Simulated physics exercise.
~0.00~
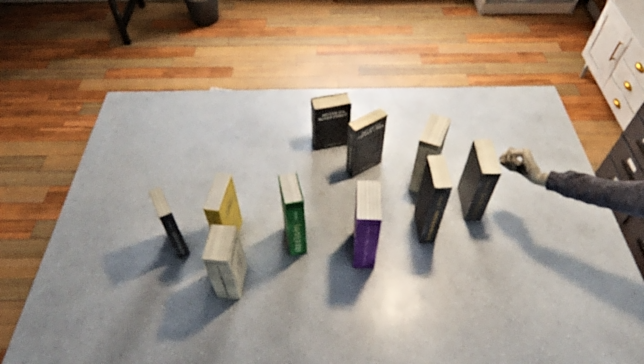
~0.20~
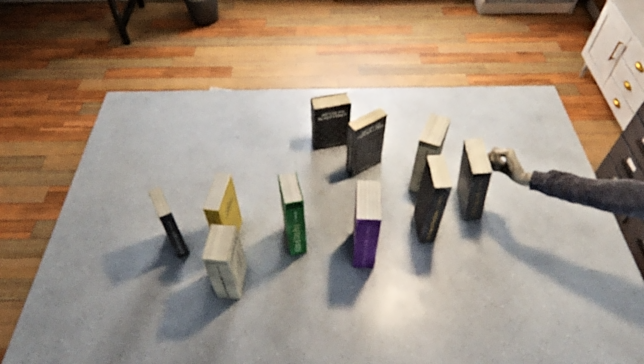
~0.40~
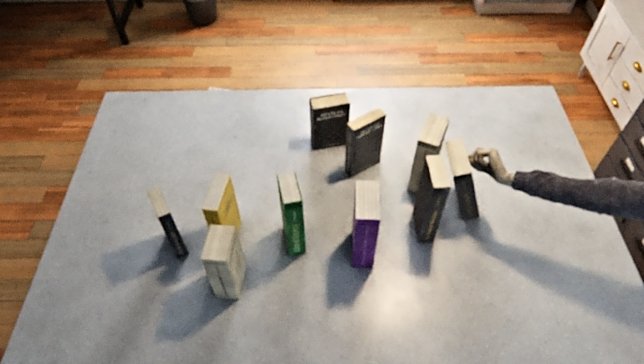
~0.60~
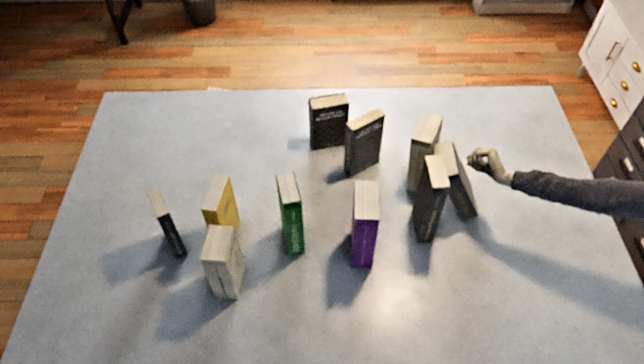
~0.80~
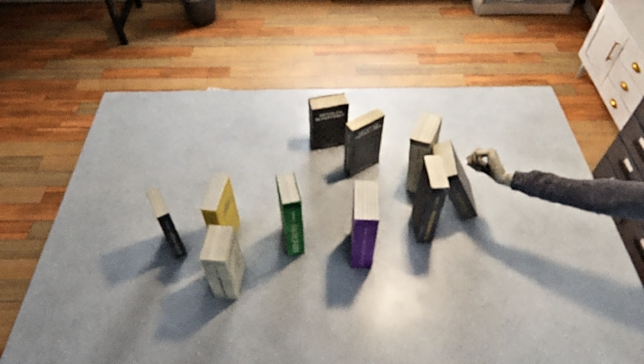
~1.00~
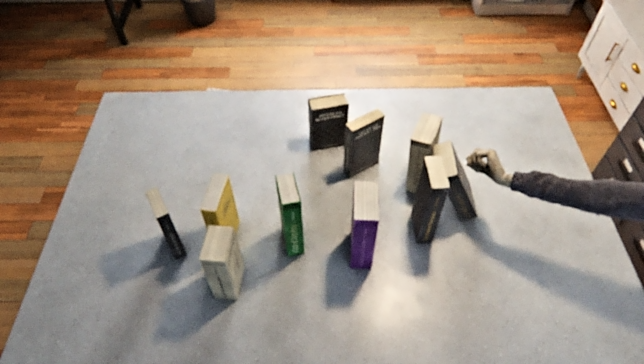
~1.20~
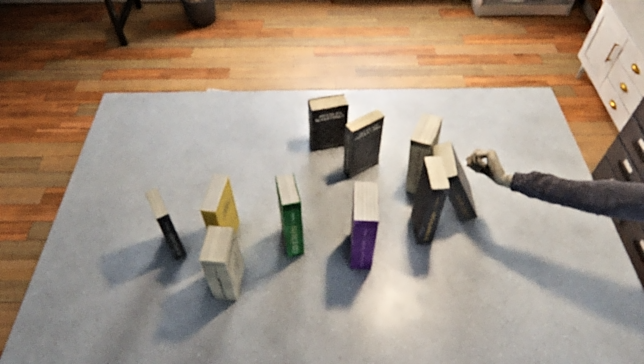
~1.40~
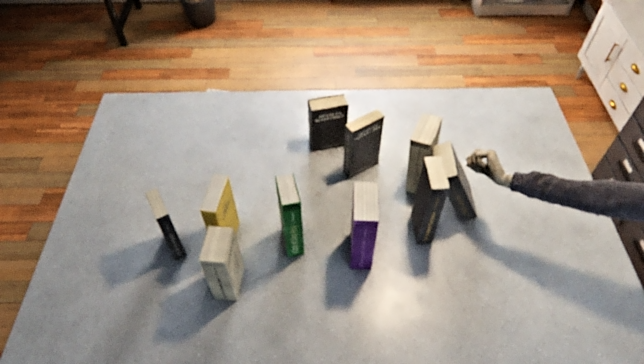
A gloved hand tips a dark book left until it leans against its neighbour, while the purple book and others stay standing.
